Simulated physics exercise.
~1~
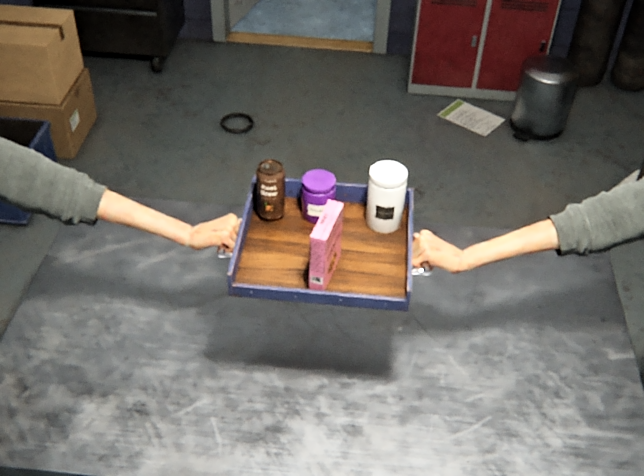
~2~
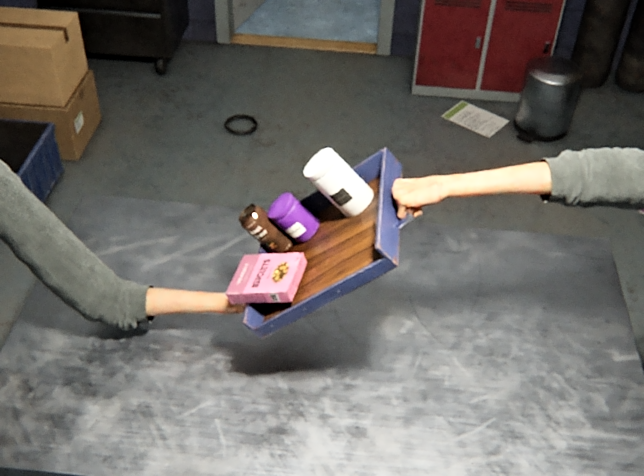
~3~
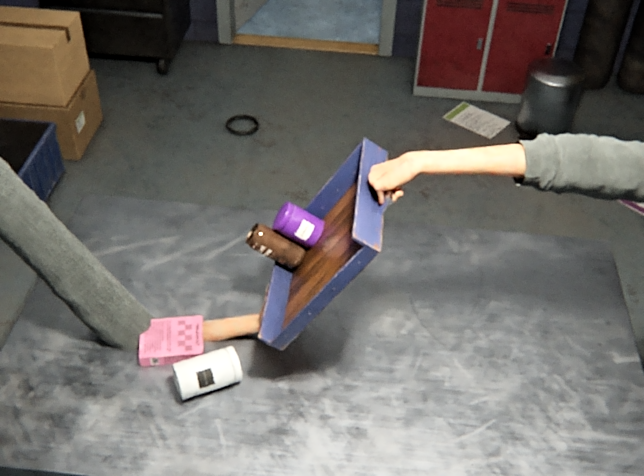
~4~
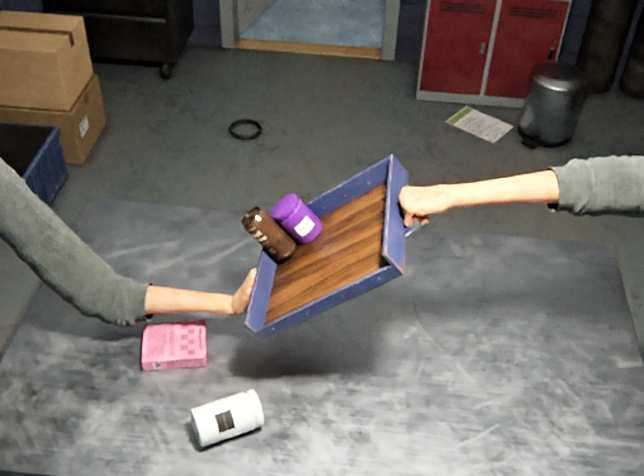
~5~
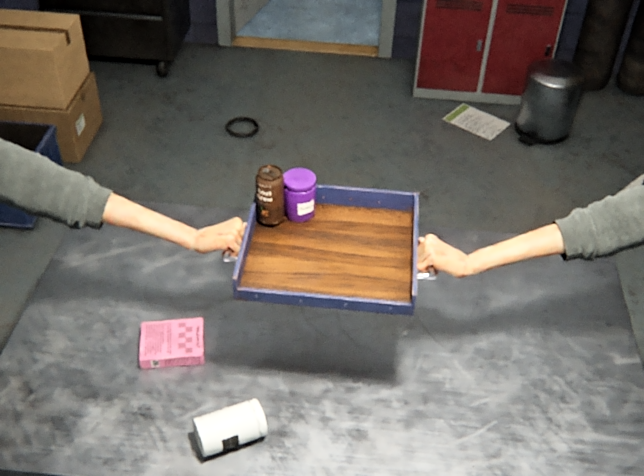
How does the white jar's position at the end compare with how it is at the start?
At the start the white jar stands upright in the tray, but at the end it lies on its side on the surface below.
